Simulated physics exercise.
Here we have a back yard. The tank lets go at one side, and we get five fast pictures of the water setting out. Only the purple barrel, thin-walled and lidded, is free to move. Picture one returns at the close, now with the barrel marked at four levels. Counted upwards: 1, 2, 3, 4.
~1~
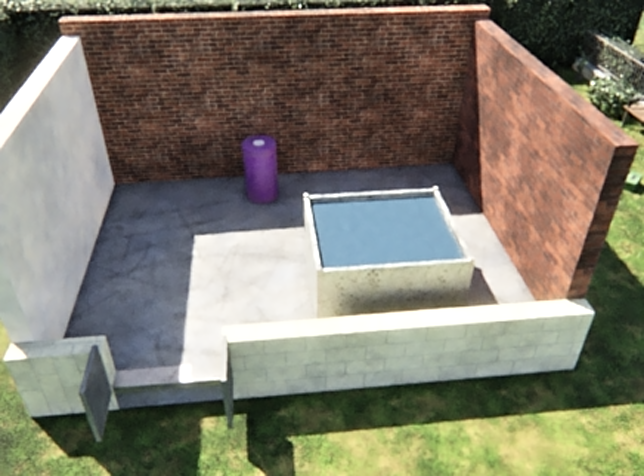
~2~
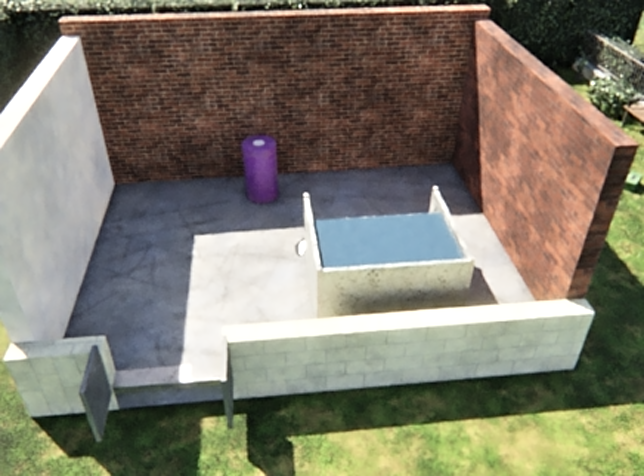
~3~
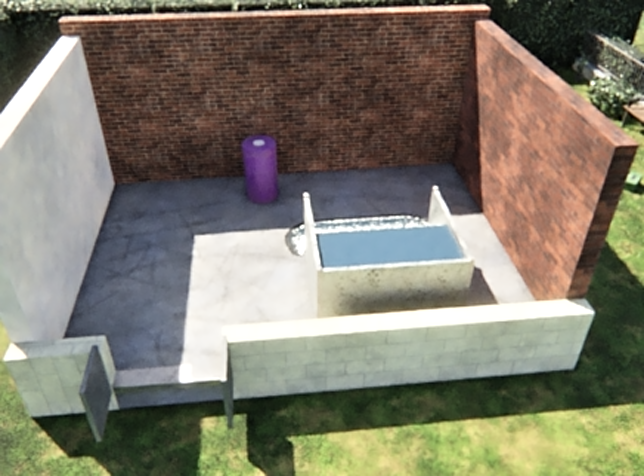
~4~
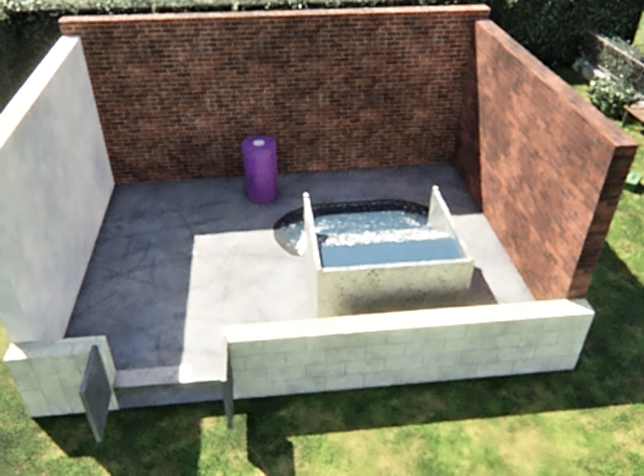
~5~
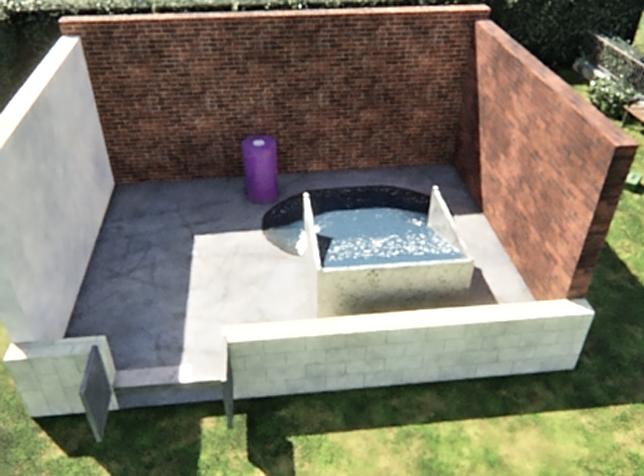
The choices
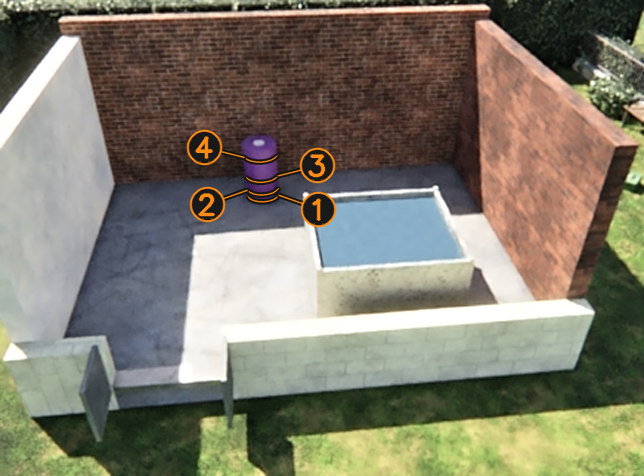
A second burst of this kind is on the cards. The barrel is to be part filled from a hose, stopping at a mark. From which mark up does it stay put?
Choose 4.
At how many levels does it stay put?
One.
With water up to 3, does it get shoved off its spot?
Yes.
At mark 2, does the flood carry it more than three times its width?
Yes, clearly.
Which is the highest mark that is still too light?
3.
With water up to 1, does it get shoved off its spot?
Yes, that goes wrong.
On the marked copy, 1 at (263, 201); 2 at (263, 195); 3 at (262, 182); 4 at (261, 162); from the bottom up 1, 2, 3, 4.
For mark 1, it is washed out through the gate.
For mark 2, it is pushed about 6 times its own width away.
For mark 3, it is pushed about its own width away.
For mark 4, it does not move.
